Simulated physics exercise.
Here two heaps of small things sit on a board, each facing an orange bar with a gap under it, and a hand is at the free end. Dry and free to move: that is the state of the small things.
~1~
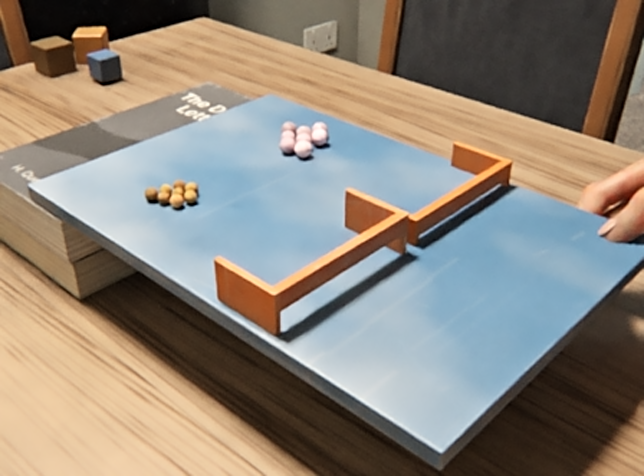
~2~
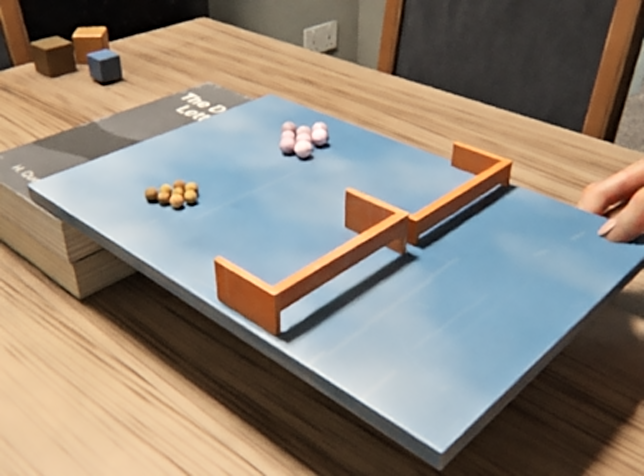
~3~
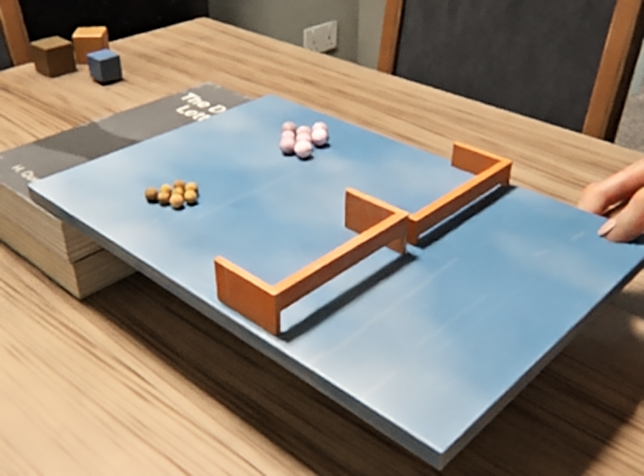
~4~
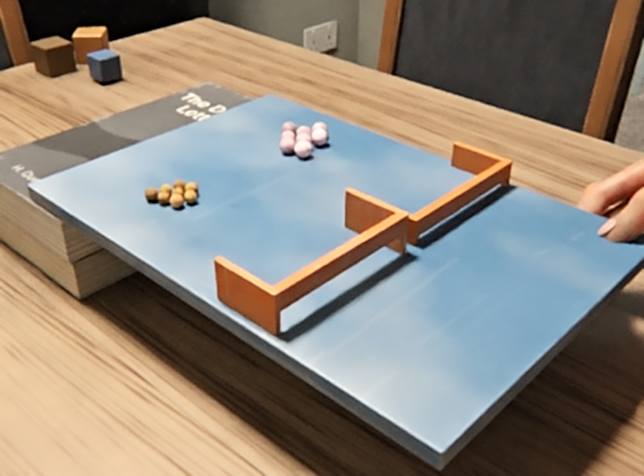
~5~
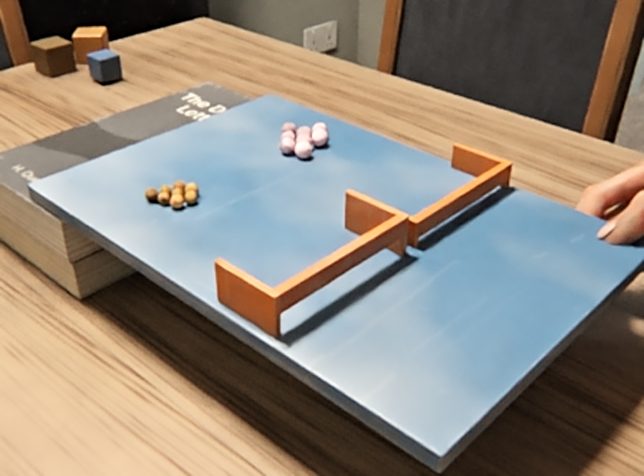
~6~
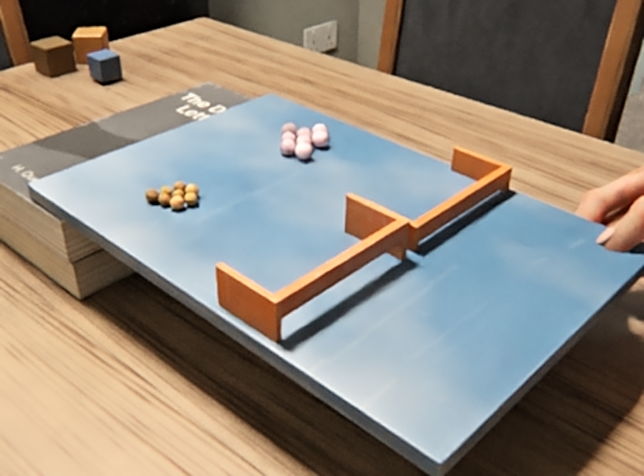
At the start, a blue board slopes down from a book pile on a wooden table, holding a cluster of small brown balls, a cluster of pale pink ones and orange barriers, with a hand at the right edge. Everything stays almost still, then the board's near end dips very slightly while both clusters keep their places.
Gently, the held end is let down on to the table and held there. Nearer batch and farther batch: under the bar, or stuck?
The nearer batch is short enough. The farther batch is too tall.
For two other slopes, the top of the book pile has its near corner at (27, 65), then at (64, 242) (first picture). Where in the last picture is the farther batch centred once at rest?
The first gives (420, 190), the second gives (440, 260).
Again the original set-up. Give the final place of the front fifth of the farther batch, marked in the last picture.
Roughly (433, 260).
Then, 0.31 s on from there, board sloping at 7°; nearer batch on its way down; farther batch on its way down.
Then, 0.64 s on from there, board sloping at 12°; nearer batch on its way down; farther batch on its way down.
Then, 1.03 s on from there, board resting at 13°; nearer batch the whole lot past its gate; farther batch has reached its gate.
In the end, board resting at 13°; nearer batch the whole lot past its gate; farther batch gathered behind its gate.
